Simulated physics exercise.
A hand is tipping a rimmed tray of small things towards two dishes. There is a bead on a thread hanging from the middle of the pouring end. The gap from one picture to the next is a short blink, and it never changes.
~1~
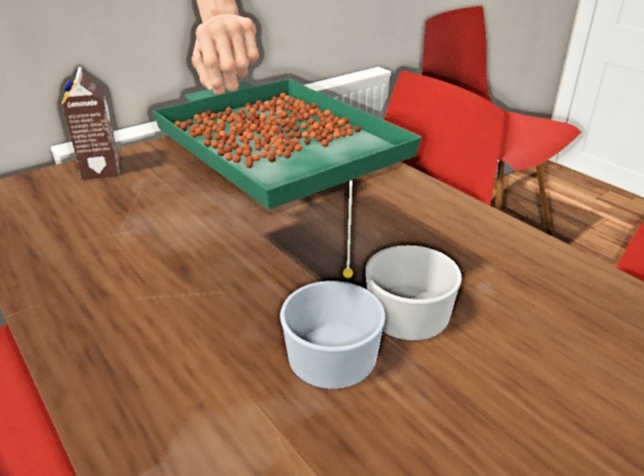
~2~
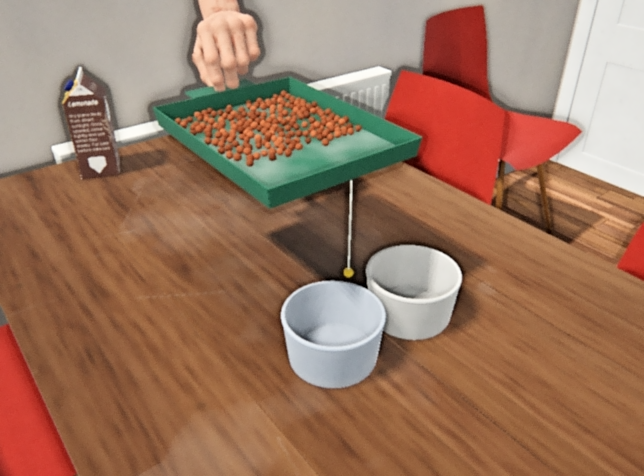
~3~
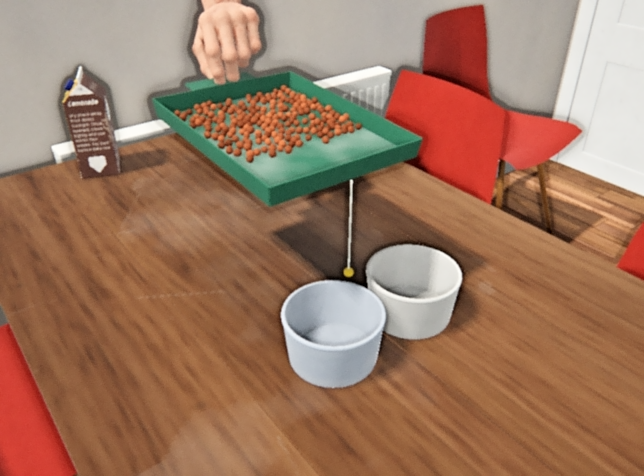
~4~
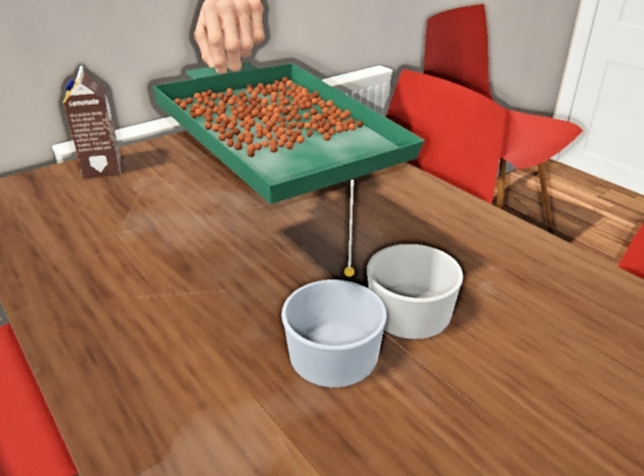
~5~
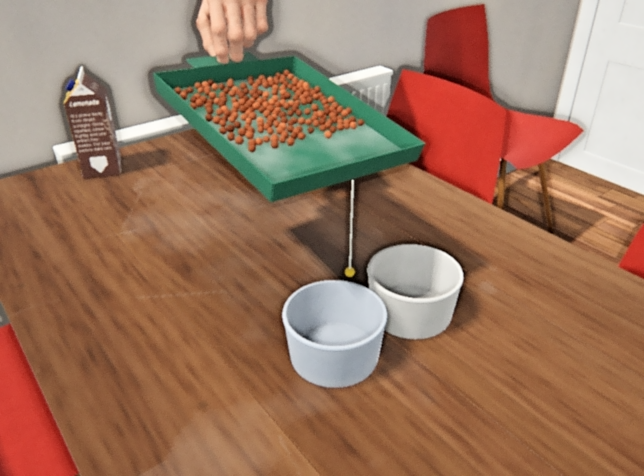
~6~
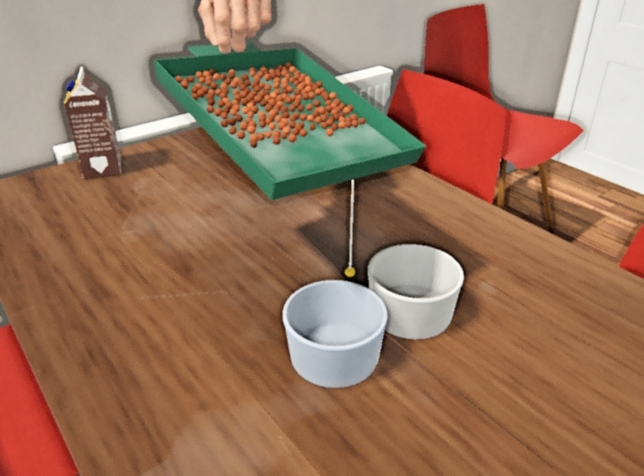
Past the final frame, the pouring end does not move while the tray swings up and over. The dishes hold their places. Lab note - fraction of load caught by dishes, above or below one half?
Above one half.
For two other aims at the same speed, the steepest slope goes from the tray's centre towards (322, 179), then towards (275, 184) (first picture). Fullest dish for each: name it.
Well, at the first place the left-side one, and at the second the left-side one.
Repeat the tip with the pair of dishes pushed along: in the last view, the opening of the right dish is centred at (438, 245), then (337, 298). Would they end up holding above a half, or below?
Result, first setup: A majority share; second setup: A minority share.
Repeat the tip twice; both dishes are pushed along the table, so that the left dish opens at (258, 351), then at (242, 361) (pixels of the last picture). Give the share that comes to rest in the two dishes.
First some 0, then 0 per cent.
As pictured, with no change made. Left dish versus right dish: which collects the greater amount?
More finishes in the dish at right.
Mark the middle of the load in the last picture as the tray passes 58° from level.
In the last view, the load is centred close to (377, 141).
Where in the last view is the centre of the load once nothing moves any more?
About pixel (414, 299).
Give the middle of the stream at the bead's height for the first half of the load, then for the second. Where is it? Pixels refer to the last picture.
First half (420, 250); second half (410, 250).
Shortly afterwards, tray tipped steeply; all but a few on the tray; only a few in the right dish; only a few outside both; only a few in the air.
Next, tray tipped right over; near two thirds on the tray; near a quarter in the right dish; only a few outside both; near a quarter in the air.
Some moments later, tray tipped past a quarter turn; all but a few in the right dish; only a few outside both.
In the end, tray tipped past a quarter turn; none at all in the left dish; all but a few in the right dish; only a few outside both.
